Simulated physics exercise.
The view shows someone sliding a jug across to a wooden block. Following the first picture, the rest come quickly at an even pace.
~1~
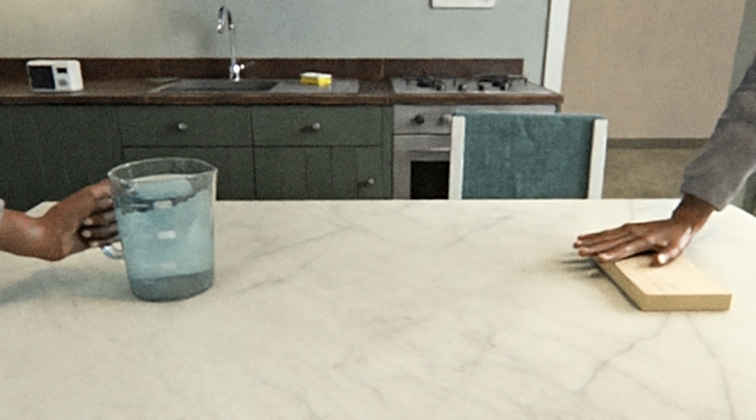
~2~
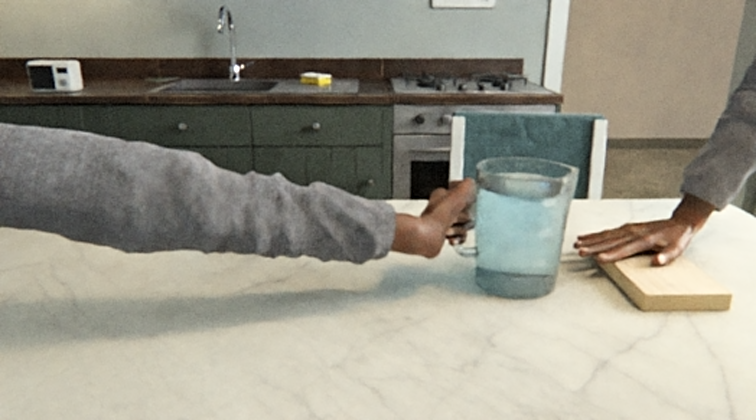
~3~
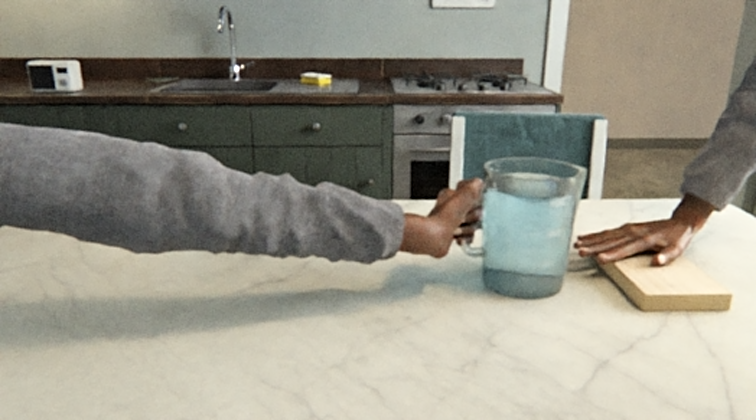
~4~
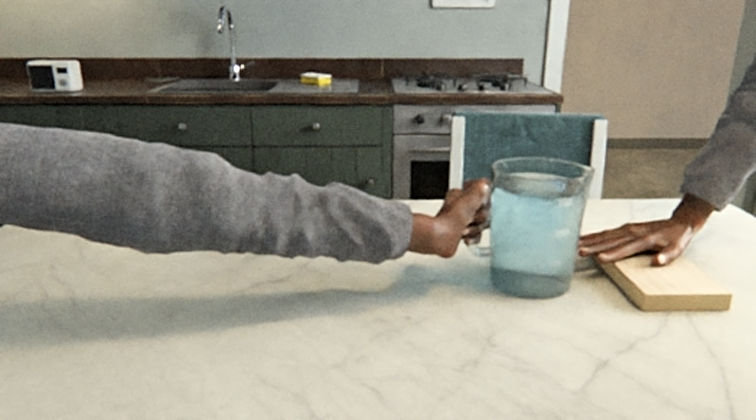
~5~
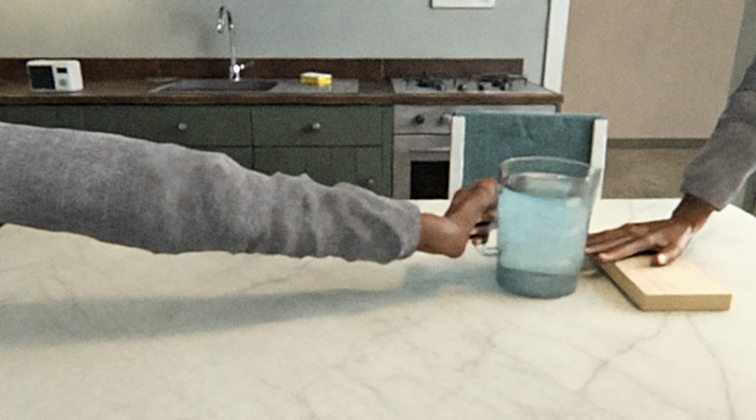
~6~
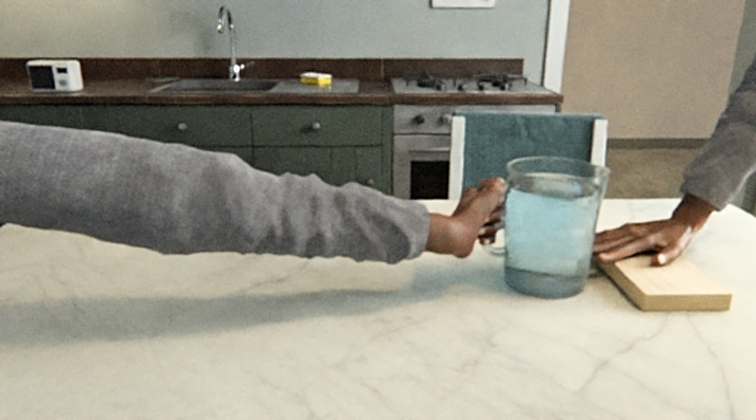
At first, a hand holds the handle of a nearly full jug at the left of a marble table, while another hand rests on a wooden block at the right. The arm then reaches across, the jug now close to the block, and slides it slightly further right in small, even steps.
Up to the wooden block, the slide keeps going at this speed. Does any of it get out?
It does not splash over.
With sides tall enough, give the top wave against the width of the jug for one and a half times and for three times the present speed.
The rise comes to some 15 per cent in the first case and some 30 per cent in the second.
Next, the jug meets the wooden block.
After that, the water surges up the wall; the wave climbs under half way to the rim.
Finally, the jug stands at the wooden block; its rim is dry.
